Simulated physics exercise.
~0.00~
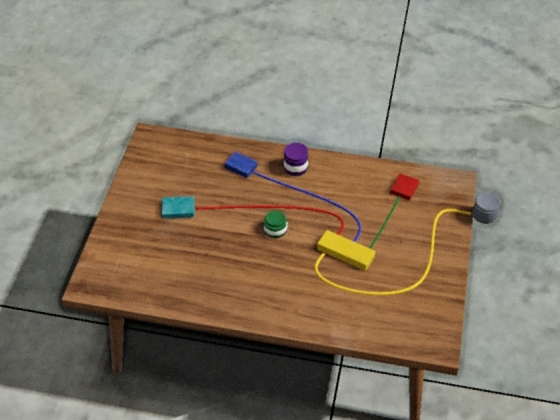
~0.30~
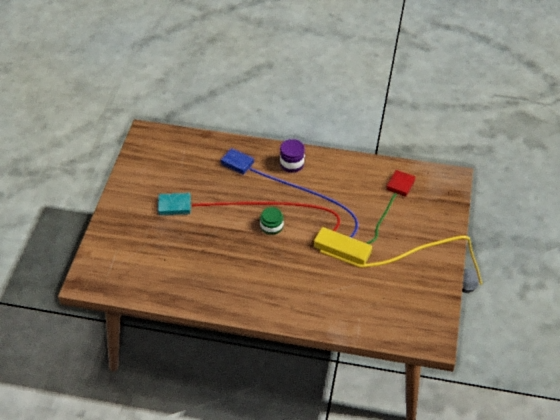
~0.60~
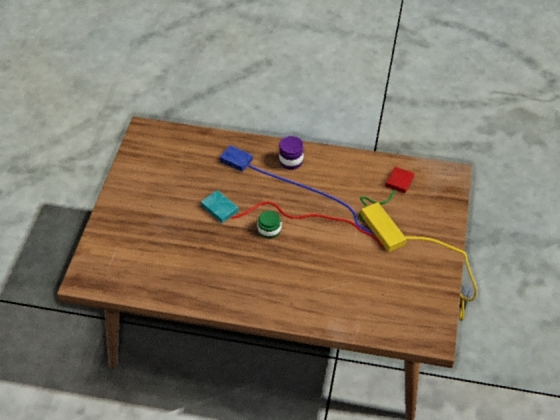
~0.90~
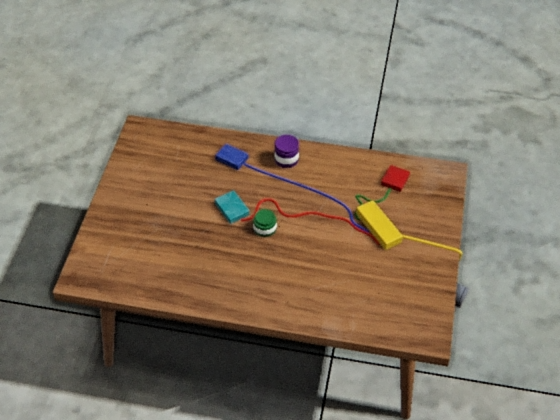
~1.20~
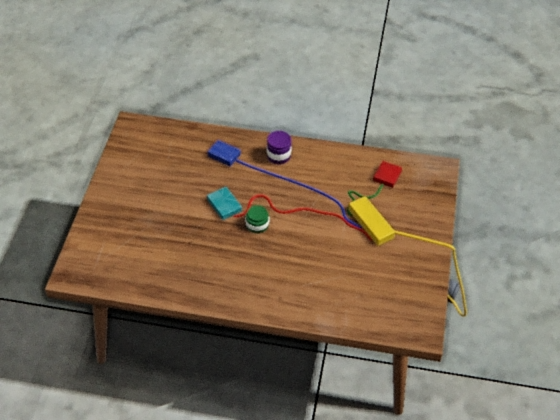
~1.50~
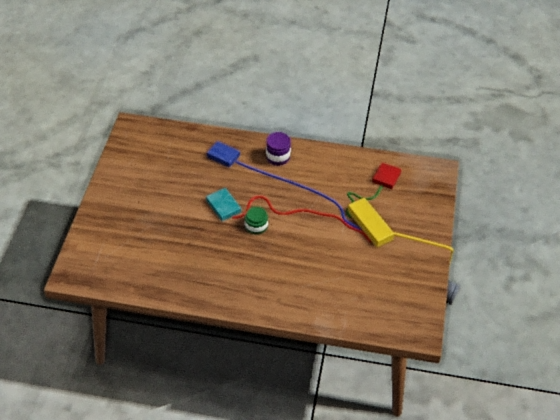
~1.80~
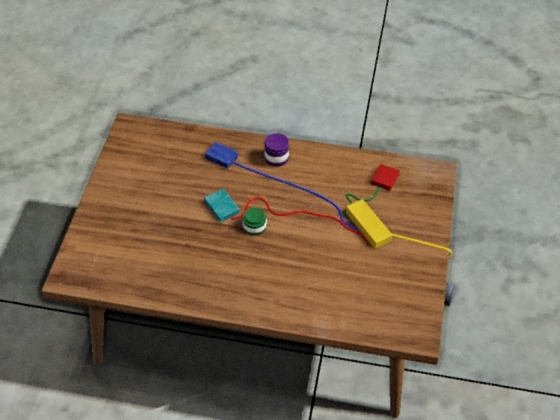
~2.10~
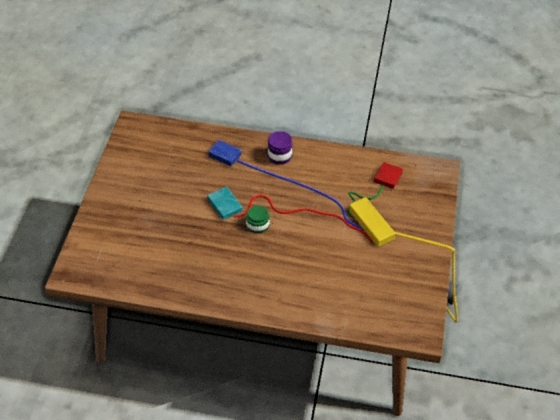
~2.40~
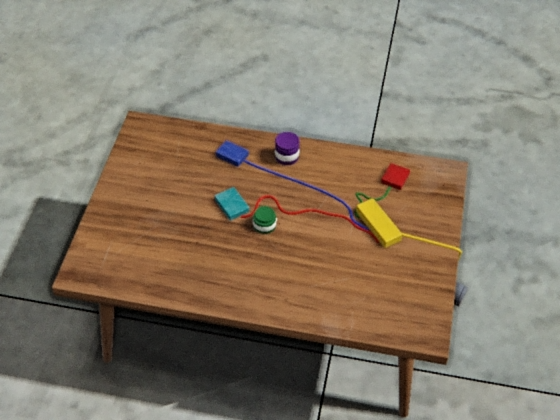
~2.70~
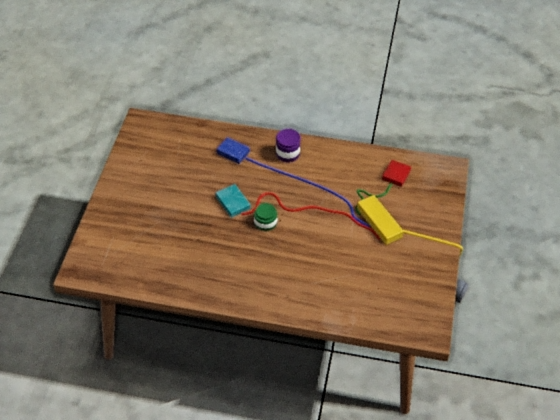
A grey cylindrical speaker tips off the right edge of a wooden table, trailing a yellow cable from a yellow power strip. As it drops beside the table, the cable pulls taut and the strip twists and slides to the right. The red cable tugs the teal reader rightward too, towards the green jar. The blue drive, purple tin and red phone stay where they are. The speaker then hangs just below the edge, its cable shifting slightly, and it ends still dangling there, with the strip and reader at rest on the tabletop.
